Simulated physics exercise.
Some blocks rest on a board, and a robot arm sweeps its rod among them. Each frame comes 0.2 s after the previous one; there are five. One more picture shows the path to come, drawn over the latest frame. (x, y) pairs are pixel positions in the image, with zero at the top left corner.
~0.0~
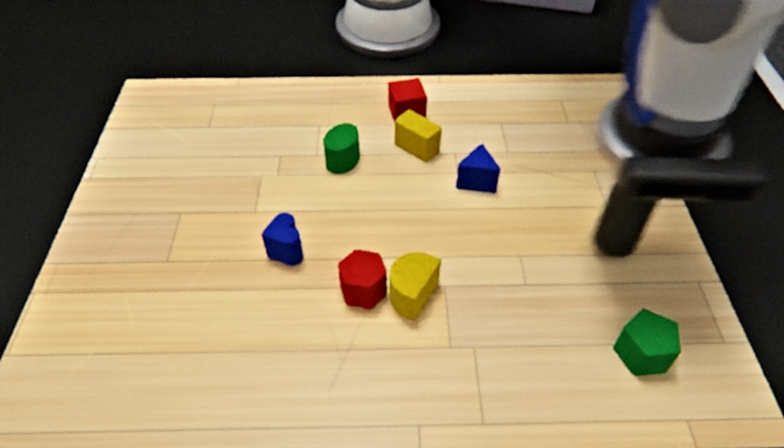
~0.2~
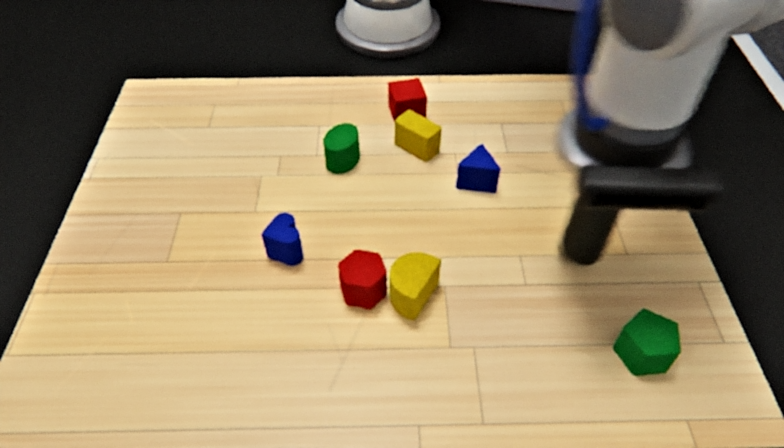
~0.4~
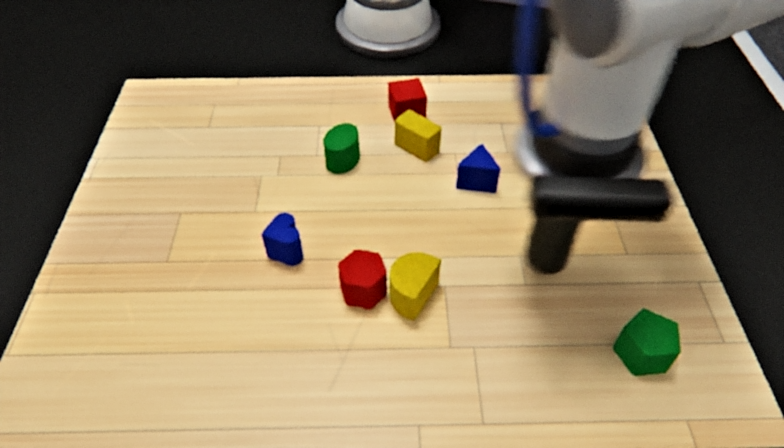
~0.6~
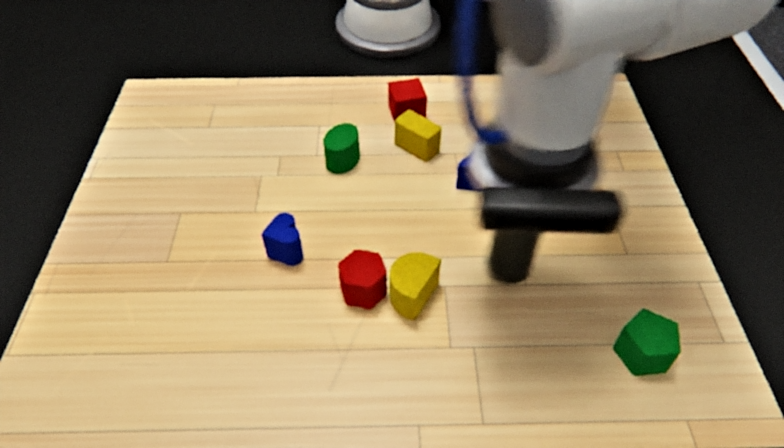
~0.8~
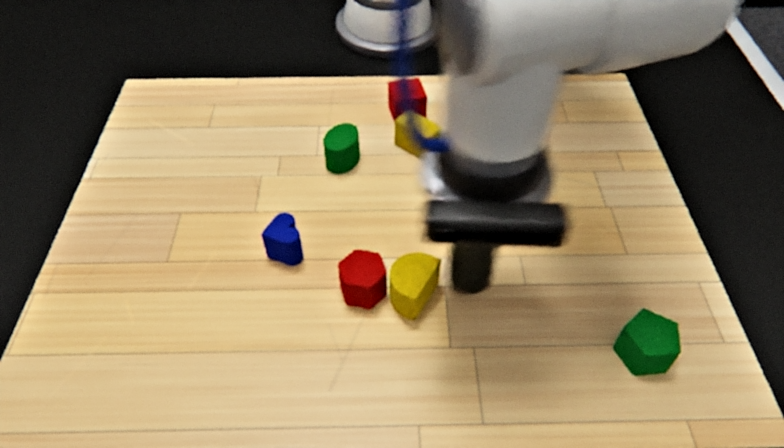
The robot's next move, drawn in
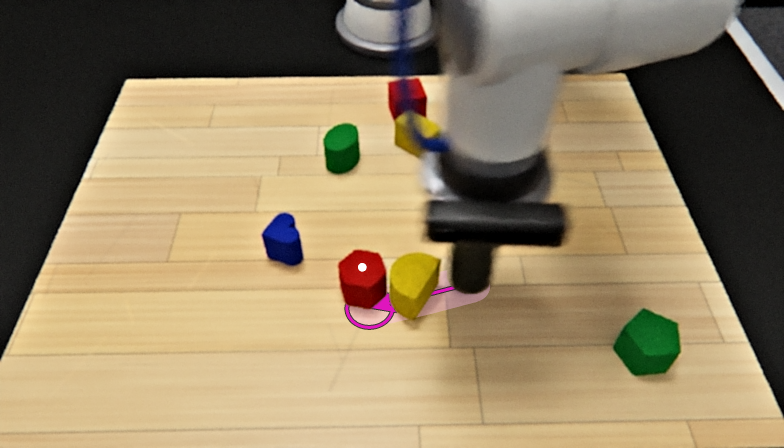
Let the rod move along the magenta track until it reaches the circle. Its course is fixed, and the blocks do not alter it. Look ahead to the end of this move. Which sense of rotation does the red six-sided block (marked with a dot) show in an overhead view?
Its spin: Clockwise.
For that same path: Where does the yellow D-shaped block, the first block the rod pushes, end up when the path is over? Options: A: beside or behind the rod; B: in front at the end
B
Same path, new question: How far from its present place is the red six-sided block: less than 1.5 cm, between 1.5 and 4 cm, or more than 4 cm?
It is going to finish beyond 4 cm from where it is now.
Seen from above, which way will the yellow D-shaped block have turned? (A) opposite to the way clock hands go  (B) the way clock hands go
The one that fits is A, opposite to the way clock hands go.
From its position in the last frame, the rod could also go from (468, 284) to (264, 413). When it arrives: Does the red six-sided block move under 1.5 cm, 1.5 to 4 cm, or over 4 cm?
The distance will be 1.5 to 4 cm.
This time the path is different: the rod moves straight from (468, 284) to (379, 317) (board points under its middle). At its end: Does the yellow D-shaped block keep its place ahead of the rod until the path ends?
Yes, it checks out.
The drawn path runs from (468, 284) to (370, 308); the dot is on the red six-sided block.
On the path given first. Halfway along, rod (419, 290); red six-sided block (333, 271), turned 40° clockwise; yellow D-shaped block (379, 279), turned 35° anticlockwise.
At the end, rod (369, 301); red six-sided block (286, 269), turned 55° clockwise; yellow D-shaped block (325, 287), turned 20° anticlockwise.
